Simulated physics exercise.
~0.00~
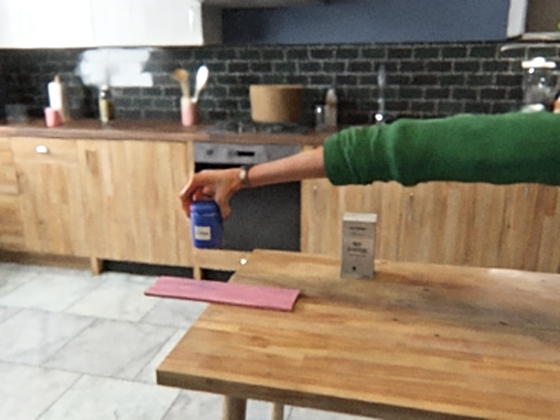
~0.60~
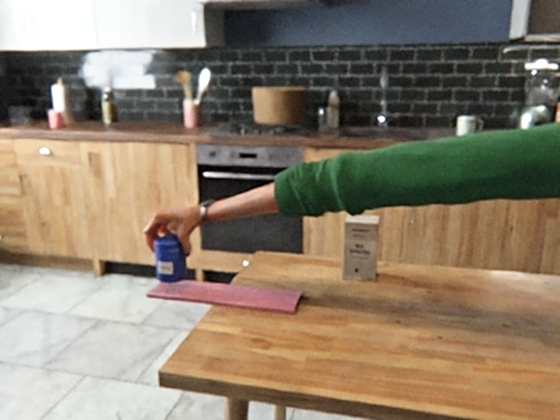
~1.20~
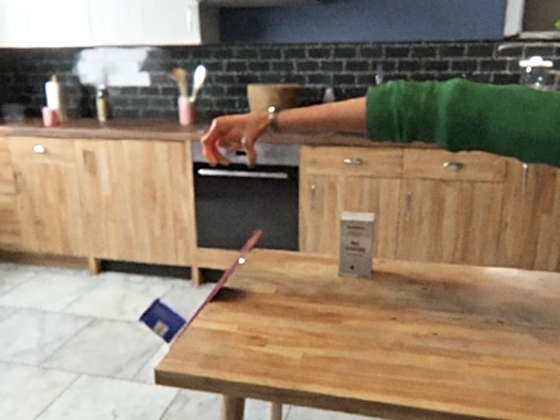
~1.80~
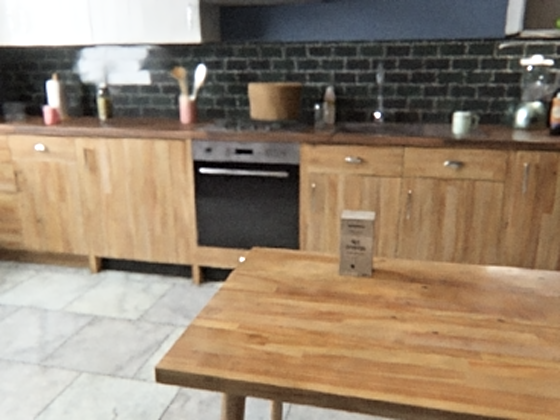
In a kitchen with pale wooden cabinets and dark tiles, a flat pink board sticks out over the left end of a wooden table, with a small white carton standing farther back. A hand in a green sleeve holds a blue jar above the board. It moves the jar left and lowers it upright onto the overhanging part. Once the hand lets go and draws back, the board tips steeply and the jar leans and slides down with it. Finally the board, jar and arm are all out of sight, and only the carton remains standing on the table.
